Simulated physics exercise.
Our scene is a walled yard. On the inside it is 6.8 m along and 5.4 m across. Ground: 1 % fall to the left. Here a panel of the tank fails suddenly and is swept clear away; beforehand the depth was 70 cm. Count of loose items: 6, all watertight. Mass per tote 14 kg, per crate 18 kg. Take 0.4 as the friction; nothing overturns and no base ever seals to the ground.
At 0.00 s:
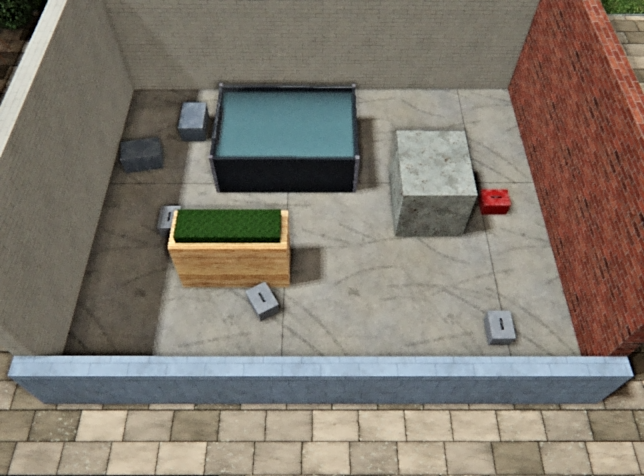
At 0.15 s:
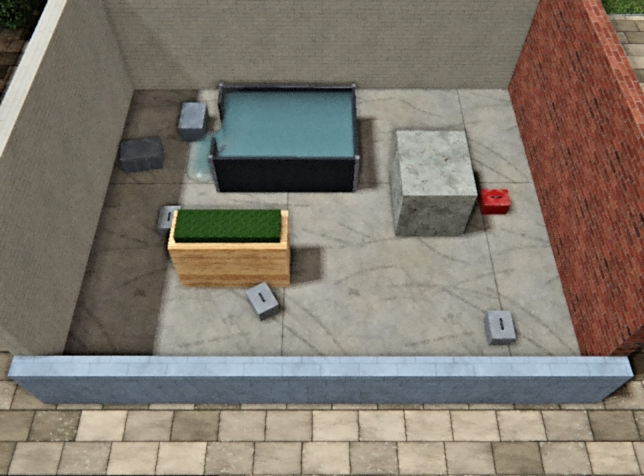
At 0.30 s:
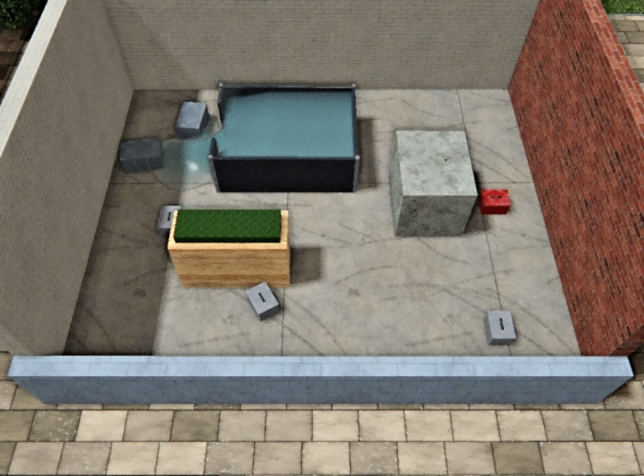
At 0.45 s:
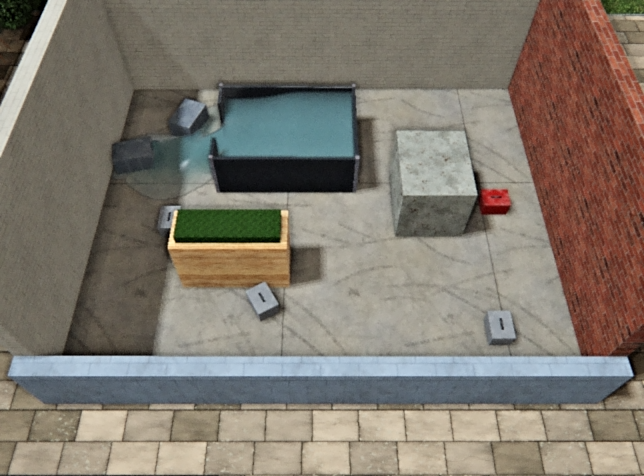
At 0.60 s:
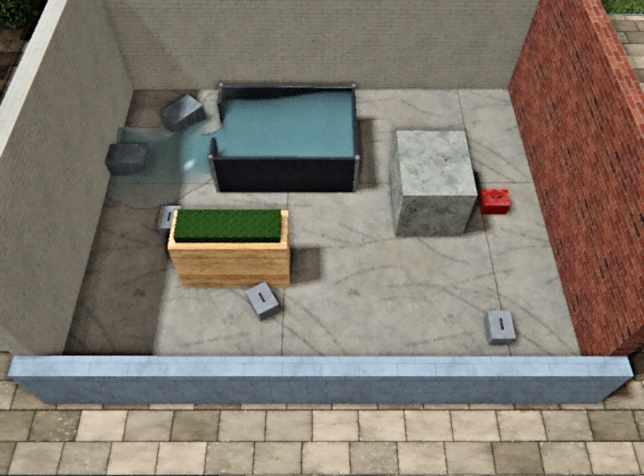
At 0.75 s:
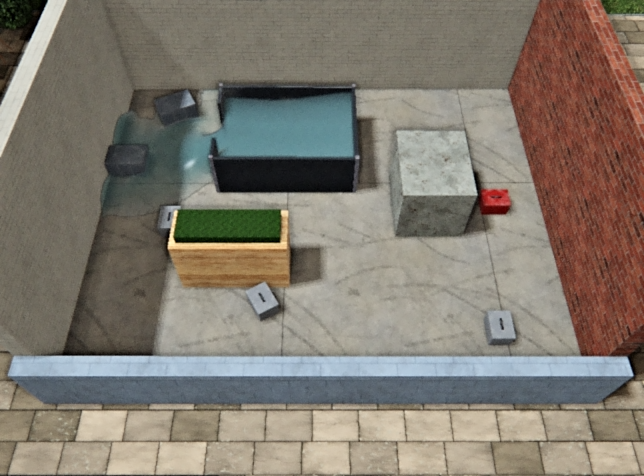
A walled yard with a pale stone floor is seen from above and in front, through a still camera. A dark tank of blue-green water stands towards the back, with grey blocks to its left and near the front, a wooden planter topped with green, a large grey block and a small red box at right. Water pours from the tank's left side, spreads towards the left wall, and pushes two grey blocks a short way.
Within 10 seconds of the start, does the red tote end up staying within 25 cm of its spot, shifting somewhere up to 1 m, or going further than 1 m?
Distance: Minimal.
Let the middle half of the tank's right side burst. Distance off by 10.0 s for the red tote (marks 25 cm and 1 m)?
I'd say the red tote is shoved partway.
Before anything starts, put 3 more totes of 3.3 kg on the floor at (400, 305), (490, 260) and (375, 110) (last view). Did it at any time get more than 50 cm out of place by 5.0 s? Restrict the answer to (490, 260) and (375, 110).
Lab note - in order: Below threshold / above threshold.
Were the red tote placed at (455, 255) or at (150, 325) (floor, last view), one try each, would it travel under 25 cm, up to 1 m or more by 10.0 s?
Try one: It hardly moves. Try two: It is washed away.
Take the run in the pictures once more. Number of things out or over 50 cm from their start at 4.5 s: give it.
Count then: 1.
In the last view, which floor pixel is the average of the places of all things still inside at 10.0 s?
Close to pixel (333, 243).
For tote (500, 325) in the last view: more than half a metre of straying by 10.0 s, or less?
Looking at the run, it comes out shy of the mark.
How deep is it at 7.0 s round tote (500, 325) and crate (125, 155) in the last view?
Some 4 cm at the first, some 7 cm at the second.
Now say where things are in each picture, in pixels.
The red tote at (496, 197) rests on the ground; 3.2 m2 under water; 0 of 6 have shifted, in the first picture.
The red tote at (496, 197) rests on the ground; water covers 3.7 m2; 0 of 6 have shifted, in the second picture.
The red tote at (496, 197) rests on the ground; 4.3 m2 under water; 0 of 6 have shifted, in the third picture.
The red tote at (496, 197), on the bottom; water covers 5.0 m2; 2 of 6 have shifted, in the fourth picture.
The red tote at (496, 197), on the bottom; 6.0 m2 under water; 2 of 6 have shifted, in the fifth picture.
The red tote at (496, 197), on the bottom; water covers 6.7 m2; 2 of 6 have shifted, in the sixth picture.
After 2.0 s the red tote is near (496, 197), 0.0 m from its start, aground; 1 afloat.
After 4.5 s the red tote is near (496, 197), 0.0 m from its start, aground; 2 afloat.
After 7.0 s the red tote is near (496, 197), 0.0 m from its start, aground; 1 afloat.
After 10.0 s the red tote is near (496, 197), 0.0 m from its start, aground; 0 afloat.
